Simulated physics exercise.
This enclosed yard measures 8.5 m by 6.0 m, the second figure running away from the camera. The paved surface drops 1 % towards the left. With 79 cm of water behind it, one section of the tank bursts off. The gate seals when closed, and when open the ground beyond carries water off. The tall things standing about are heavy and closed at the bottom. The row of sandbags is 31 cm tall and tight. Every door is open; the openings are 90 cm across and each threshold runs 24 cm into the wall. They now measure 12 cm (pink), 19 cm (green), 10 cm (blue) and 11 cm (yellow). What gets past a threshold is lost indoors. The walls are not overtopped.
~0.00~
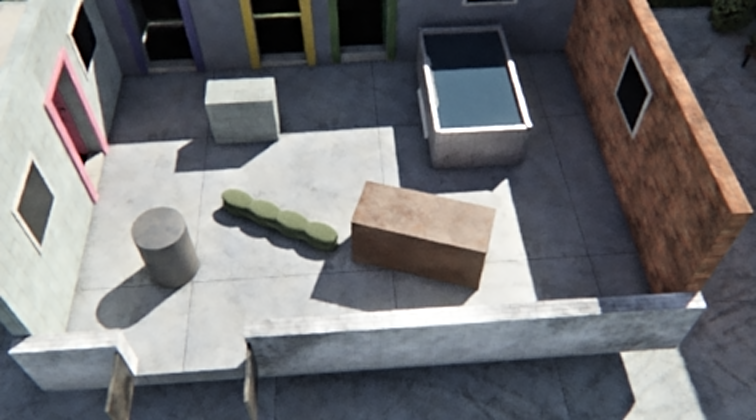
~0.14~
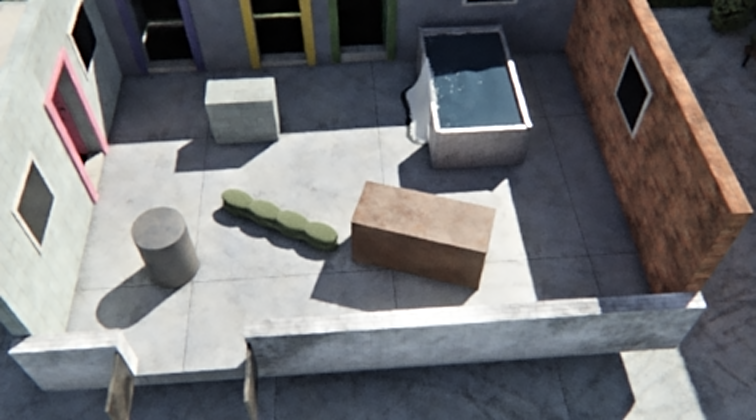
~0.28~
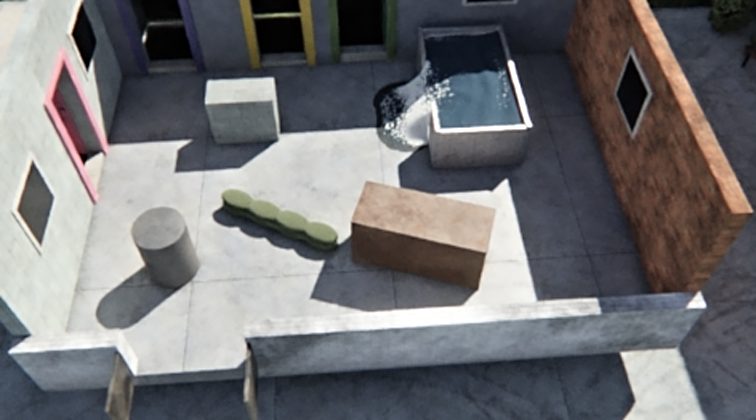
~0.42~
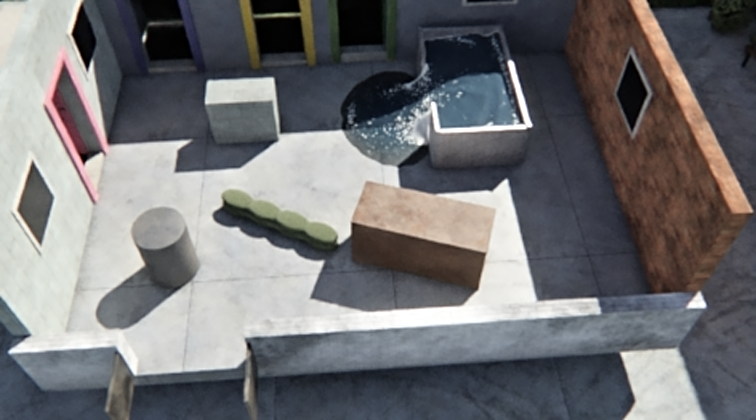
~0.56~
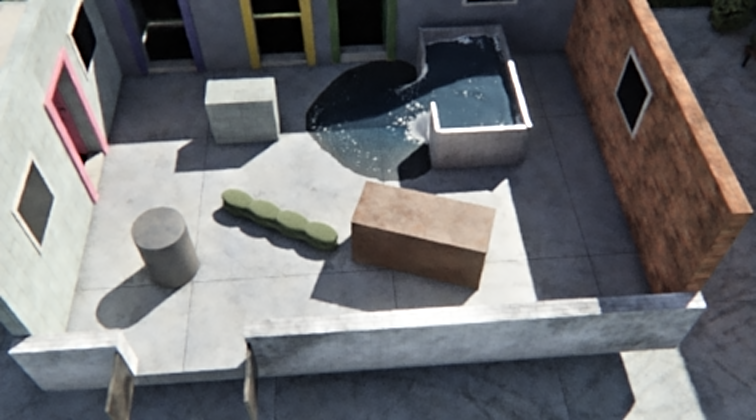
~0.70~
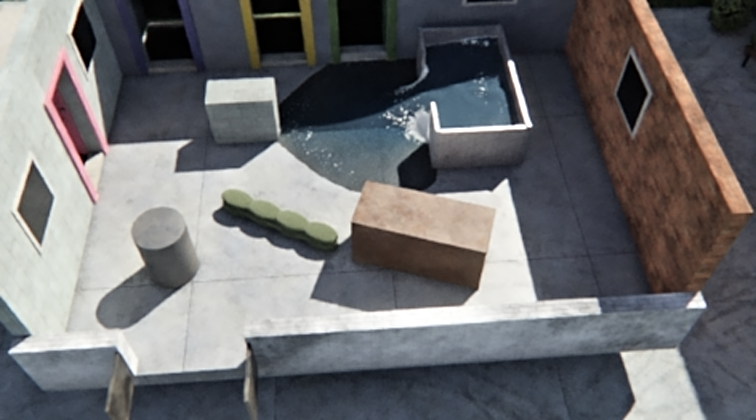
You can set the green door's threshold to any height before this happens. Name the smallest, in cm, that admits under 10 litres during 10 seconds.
About 9 cm.
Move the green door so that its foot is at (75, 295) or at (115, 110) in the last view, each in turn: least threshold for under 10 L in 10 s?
About 16 and 30 cm.
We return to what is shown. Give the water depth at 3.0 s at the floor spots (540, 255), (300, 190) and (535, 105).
In that order: 0, 11 and 0 cm.
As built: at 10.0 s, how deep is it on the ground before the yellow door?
Roughly 7.0 cm deep.
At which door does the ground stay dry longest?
The pink one.
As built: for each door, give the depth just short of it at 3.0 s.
Depths in cm: Pink 21, green 7, blue 12, yellow 12.
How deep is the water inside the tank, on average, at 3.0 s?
Some 27 cm.
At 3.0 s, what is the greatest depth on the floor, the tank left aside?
Up to some 36 cm.
After 1.4 s water covers 30 % of the floor, deepest (42 cm) near (284, 128); 11 cm at the green door, 0 litres in over its 19 cm threshold.
After 3.0 s water covers 45 % of the floor, deepest (36 cm) near (120, 89); 7 cm at the green door, 0 litres in over its 19 cm threshold.
After 10.0 s water covers 75 % of the floor, deepest (16 cm) near (59, 364); 4 cm at the green door, 0 litres in over its 19 cm threshold.
At the green door as built, the water arrived by 0.7 s and peaked near 12 cm at 1.6 s.
Run again over the same 10 s with other heights there, 13 litres in over 8 cm, 4 litres over 11 cm. The limit of 10 litres is kept from about 9 cm up.
